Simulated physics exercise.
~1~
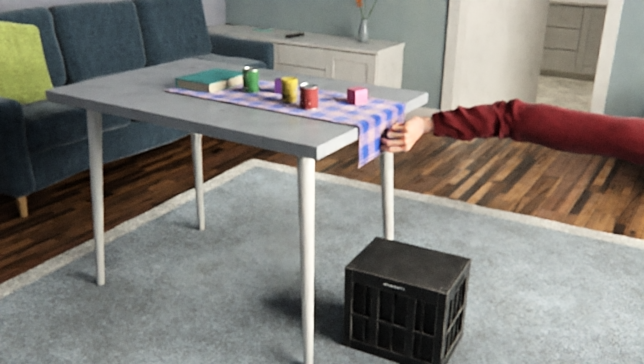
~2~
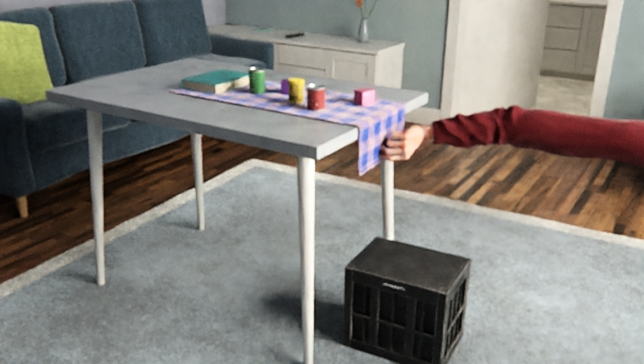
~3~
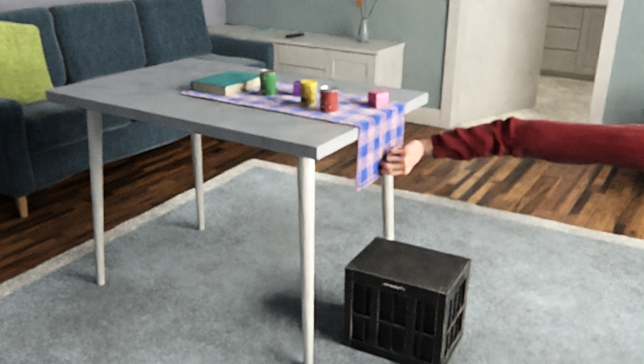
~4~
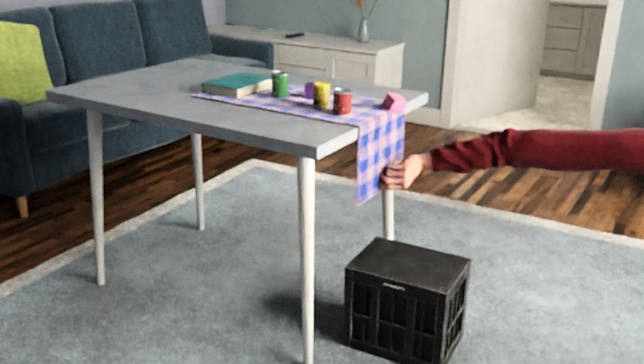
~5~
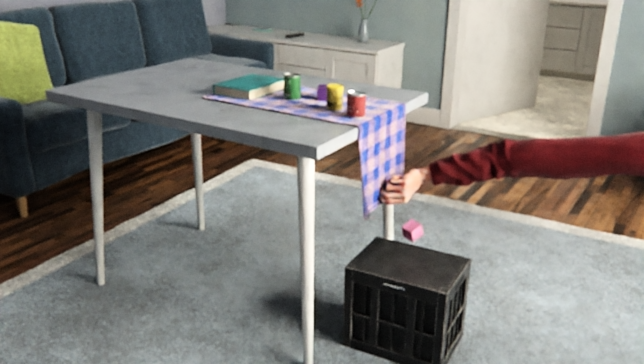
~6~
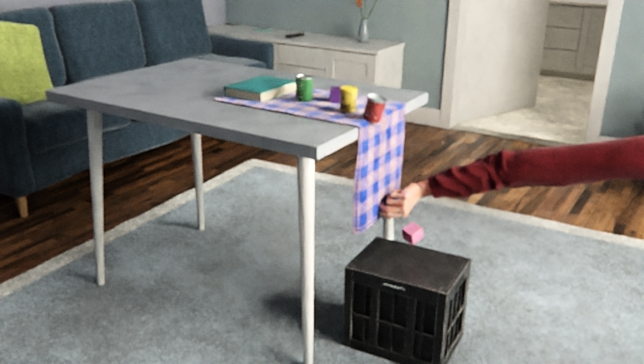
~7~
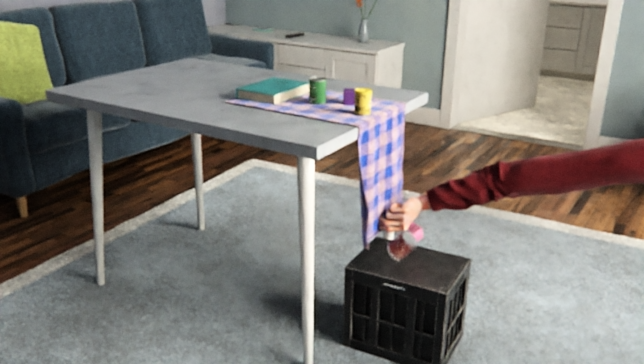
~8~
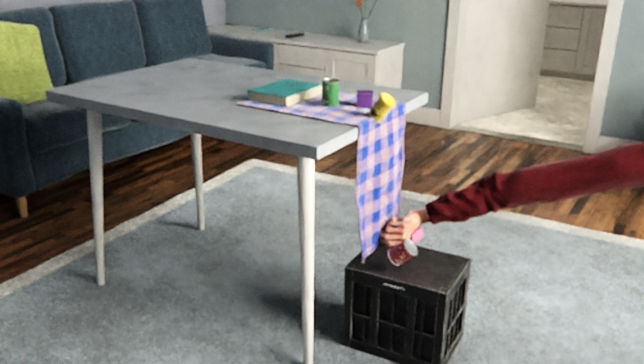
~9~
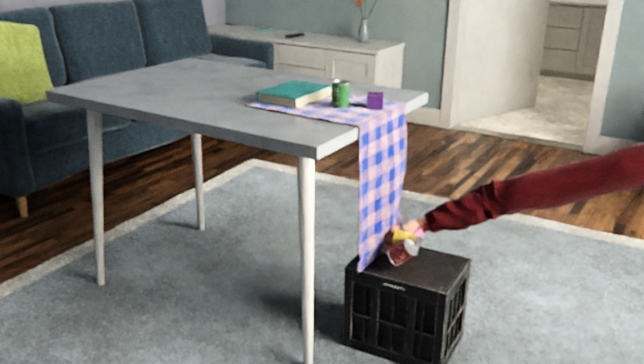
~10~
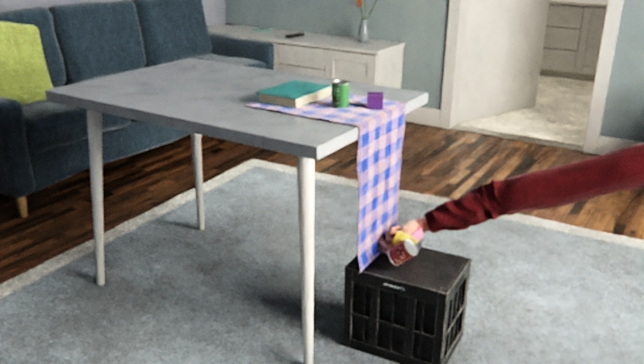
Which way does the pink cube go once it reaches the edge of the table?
It moves down, dropping off the edge of the table towards the black crate.
